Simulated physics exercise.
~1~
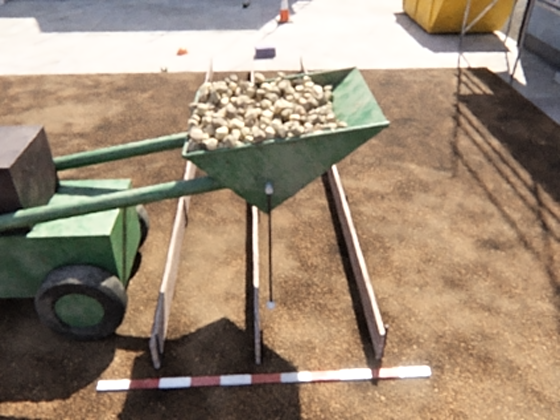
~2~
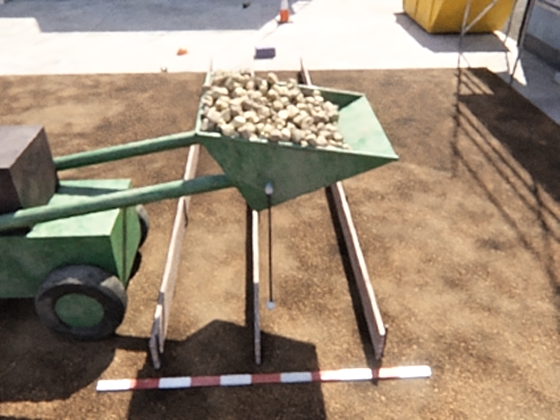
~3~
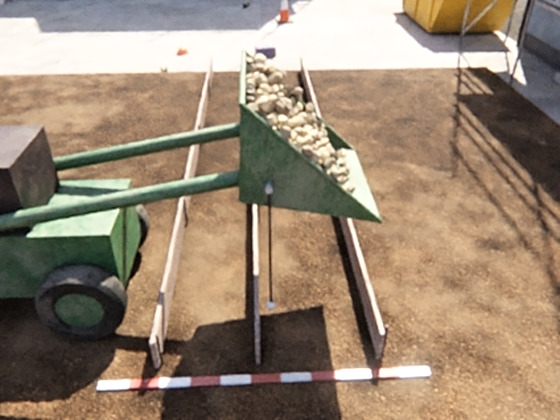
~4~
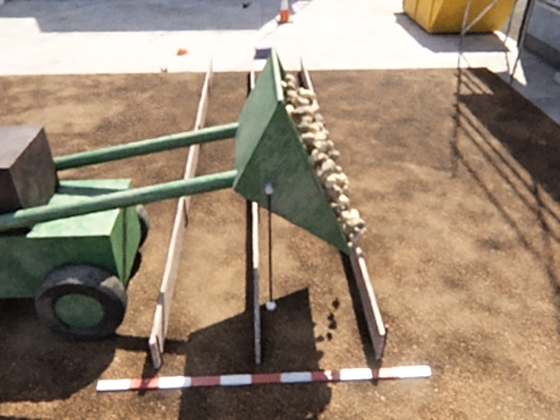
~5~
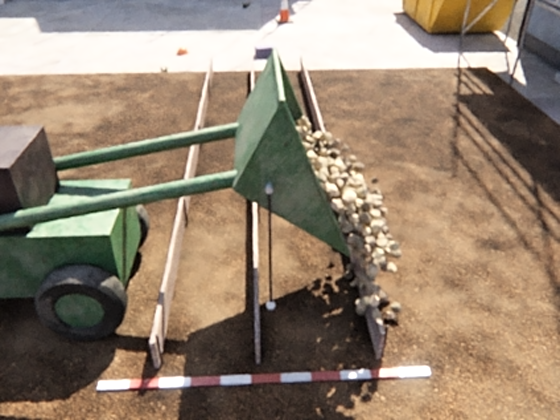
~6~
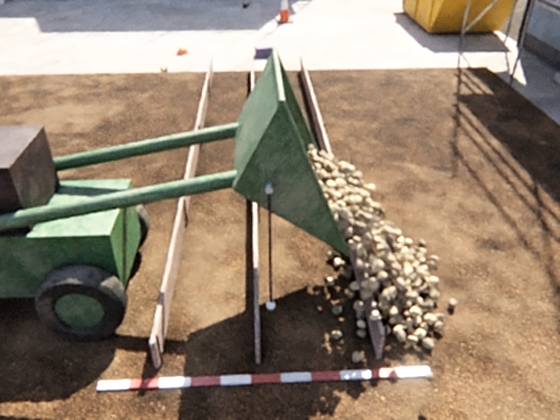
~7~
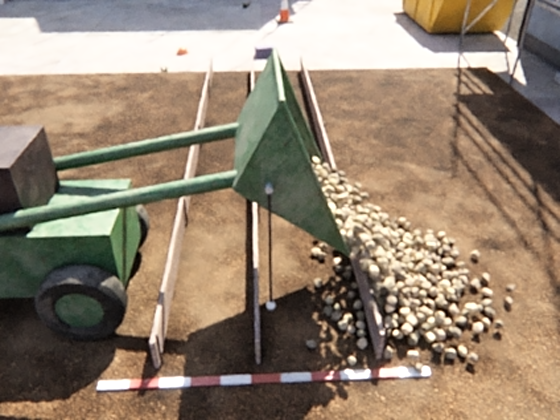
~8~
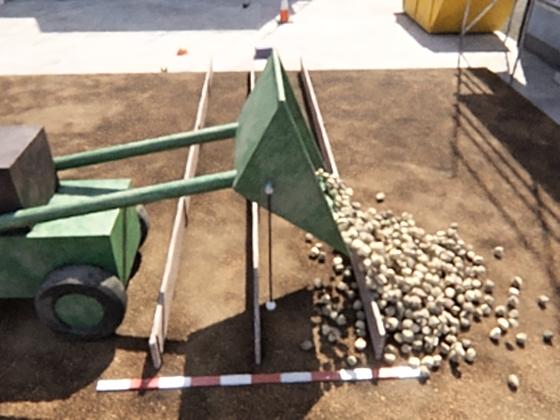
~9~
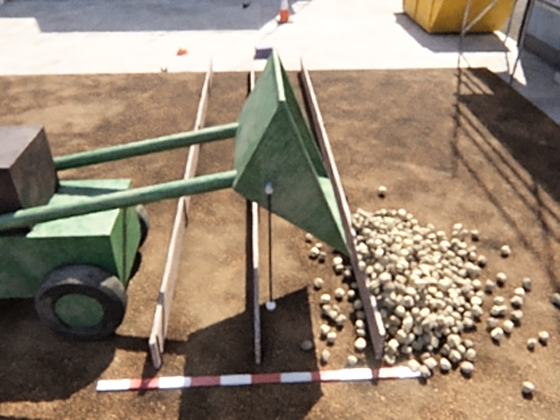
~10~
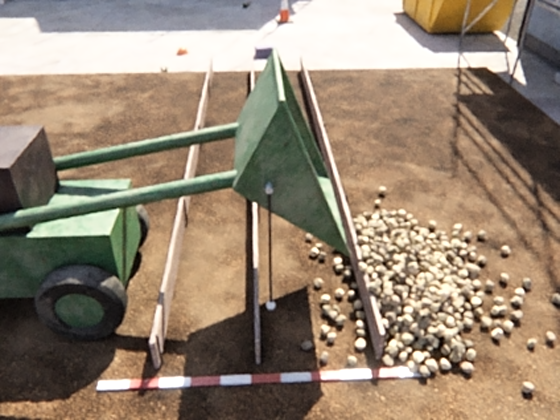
A green loader's bucket full of pale stones tipped steeply to the right and held there while the load poured out over the last board, spreading into a loose heap that lay still, mostly beyond the boards, with the bucket empty.
